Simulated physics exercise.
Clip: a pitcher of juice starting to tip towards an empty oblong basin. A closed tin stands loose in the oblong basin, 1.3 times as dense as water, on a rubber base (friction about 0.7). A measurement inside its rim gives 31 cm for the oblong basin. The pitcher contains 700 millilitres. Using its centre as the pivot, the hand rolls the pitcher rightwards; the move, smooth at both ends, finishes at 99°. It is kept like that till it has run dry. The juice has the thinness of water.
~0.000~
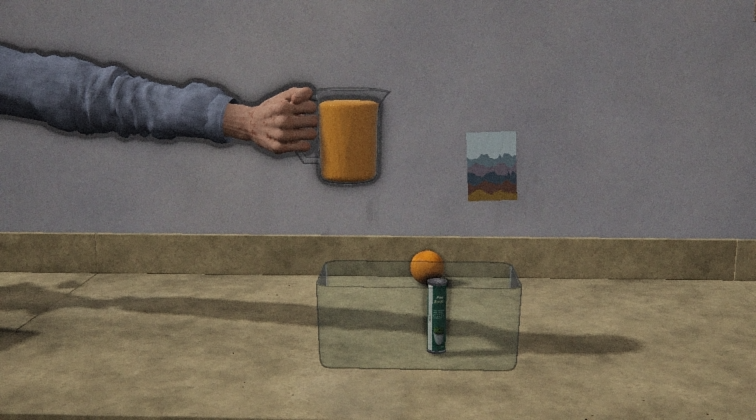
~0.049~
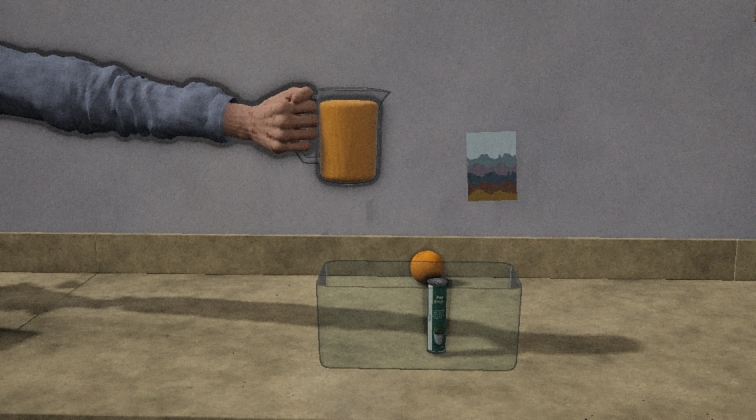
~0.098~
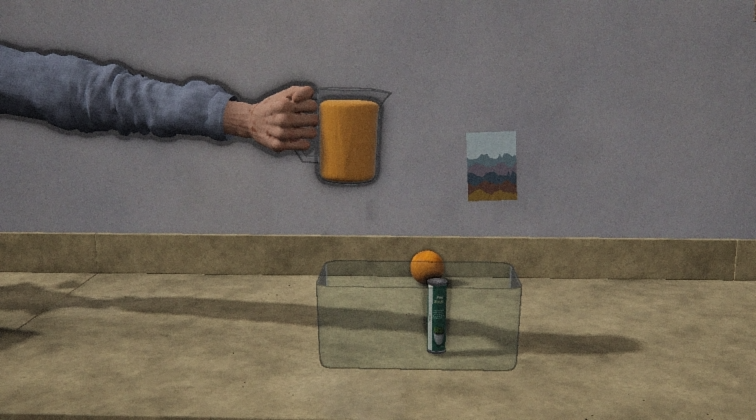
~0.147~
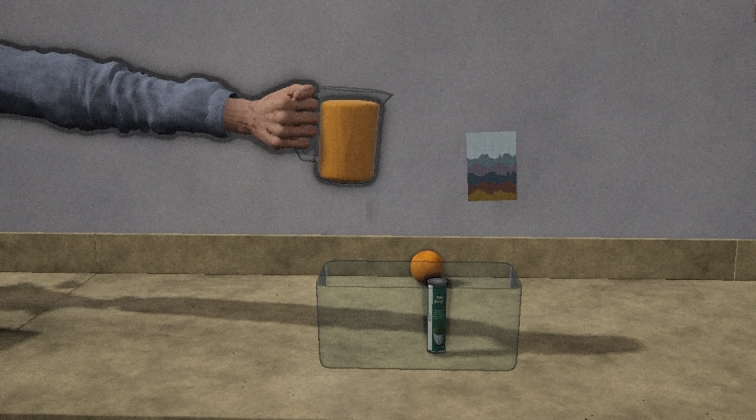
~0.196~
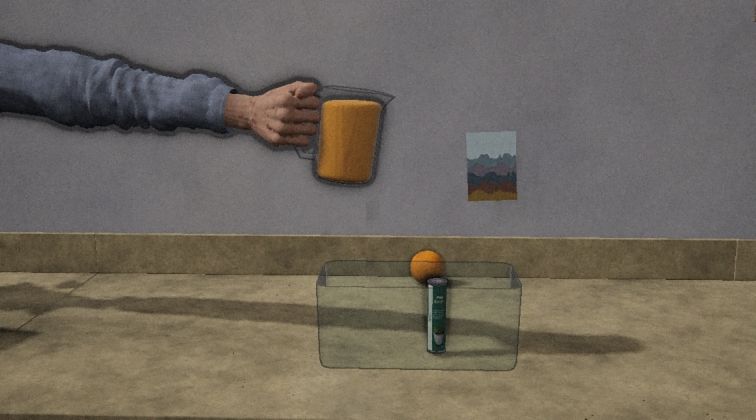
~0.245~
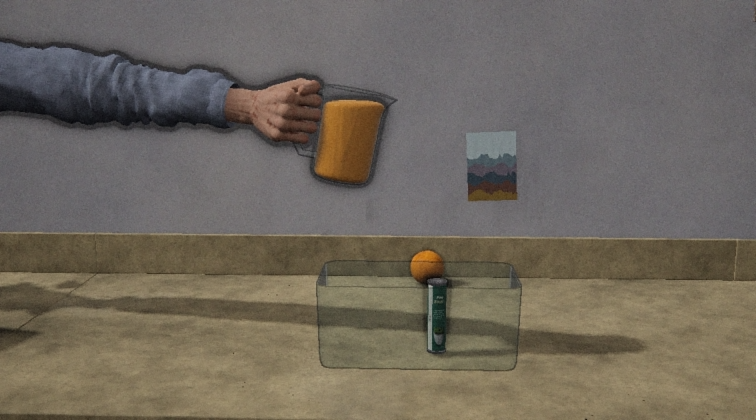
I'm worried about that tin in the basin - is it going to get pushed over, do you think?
No, it never tilts over.
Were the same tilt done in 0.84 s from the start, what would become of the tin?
Well, the tin simply holds firm.
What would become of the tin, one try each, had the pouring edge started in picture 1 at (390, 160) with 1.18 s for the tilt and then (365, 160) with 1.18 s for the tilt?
Try 1: Tipped over; try 2: Still standing.
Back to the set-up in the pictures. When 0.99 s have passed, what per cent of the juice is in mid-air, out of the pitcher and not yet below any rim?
Airborne fraction: Approx. 26 %.
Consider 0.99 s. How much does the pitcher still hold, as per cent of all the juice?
46 %.
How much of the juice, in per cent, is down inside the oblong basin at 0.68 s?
Around 1%.
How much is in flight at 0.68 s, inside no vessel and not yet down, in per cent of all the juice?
12 %.
Then, 0.68 s in, the tilt is 61° and 88 per cent is still to pour; the tin stands where it began.
Then, 0.99 s in, the tilt is 93° and 46 per cent is still to pour; the tin stands where it began.
Then, 1.32 s in, the tilt is 99° and 9 per cent is still to pour; the tin stands where it began.
Then, 1.68 s in, the tilt is 99° and 1 per cent is still to pour; the tin stands where it began.
Finally, the tin stands where it began.
